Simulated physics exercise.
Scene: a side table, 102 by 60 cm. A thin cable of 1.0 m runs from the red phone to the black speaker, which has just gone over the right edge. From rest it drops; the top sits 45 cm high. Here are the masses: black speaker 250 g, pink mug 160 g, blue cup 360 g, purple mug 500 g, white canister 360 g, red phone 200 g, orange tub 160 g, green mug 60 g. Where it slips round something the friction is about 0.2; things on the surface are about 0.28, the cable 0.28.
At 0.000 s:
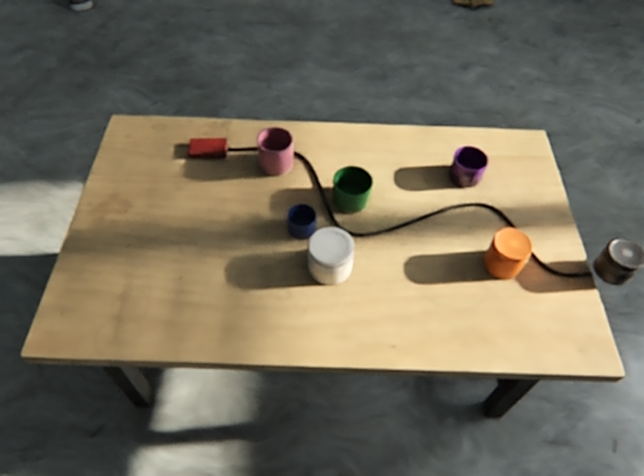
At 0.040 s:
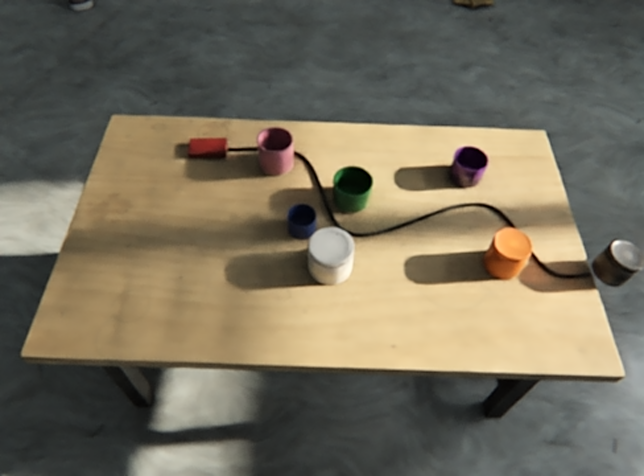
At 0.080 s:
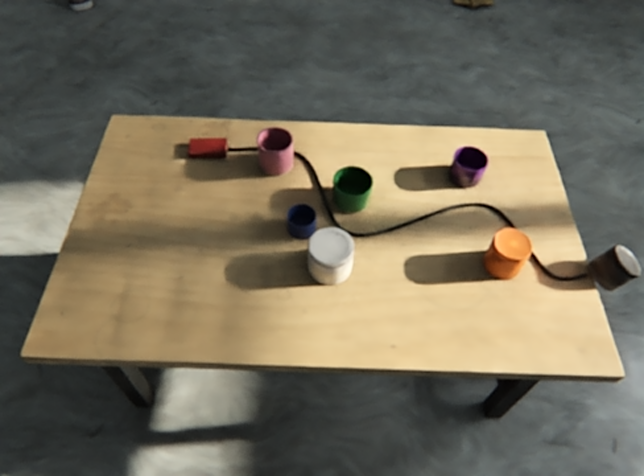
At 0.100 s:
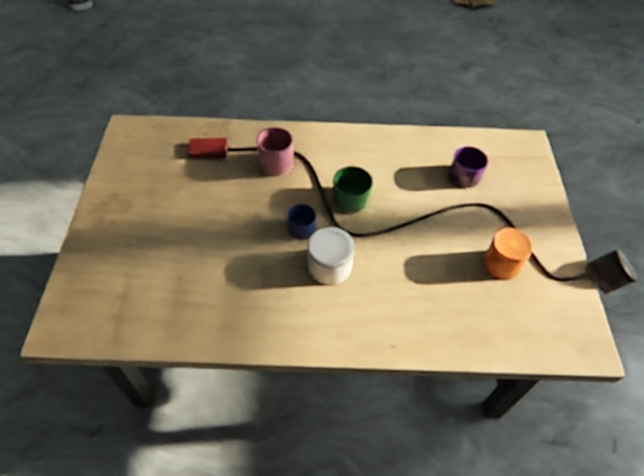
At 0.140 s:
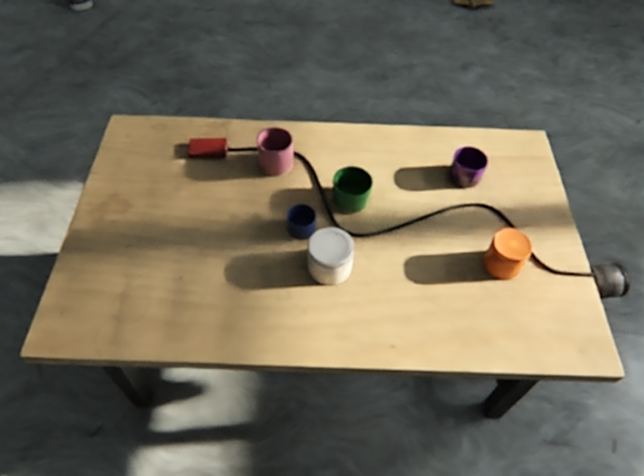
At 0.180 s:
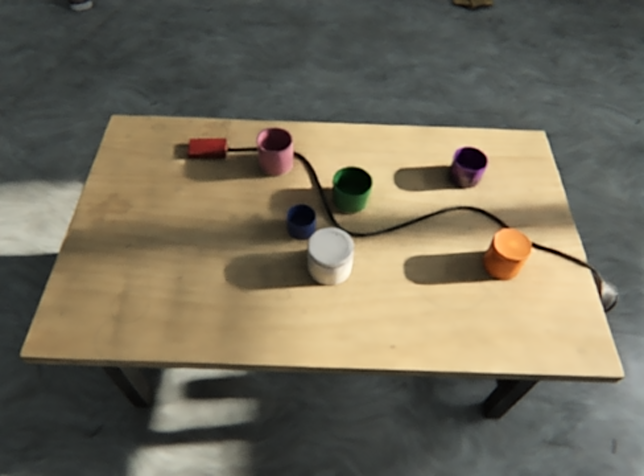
Wooden table with mugs, tubs and a red phone, a cabled black speaker tipping and dropping over the right edge.
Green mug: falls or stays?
Final state: Off.
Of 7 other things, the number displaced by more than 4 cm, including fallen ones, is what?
Total: 3.
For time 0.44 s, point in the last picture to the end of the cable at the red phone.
Approximate position: (288, 165).
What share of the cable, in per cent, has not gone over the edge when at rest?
Estimated share: About 50 %.
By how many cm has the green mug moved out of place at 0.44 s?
Green mug 25 cm.
By 0.4 s, the cable's tail end at (288, 165); green mug 27 cm off its start, red phone 14 cm off its start, pink mug 9 cm off its start.
By 0.7 s, the cable's tail end at (355, 178); green mug over the edge, red phone 29 cm off its start, pink mug 11 cm off its start.
By 0.9 s, the cable's tail end at (362, 179); green mug over the edge, red phone 31 cm off its start at (345, 166), pink mug 11 cm off its start at (255, 177).
By 1.2 s, the cable's tail end at (362, 179); green mug over the edge, red phone 31 cm off its start, pink mug 11 cm off its start.
By 2.4 s, the cable's tail end at (362, 179); green mug over the edge, red phone 31 cm off its start at (345, 166), pink mug 11 cm off its start at (255, 177), black speaker over the edge.
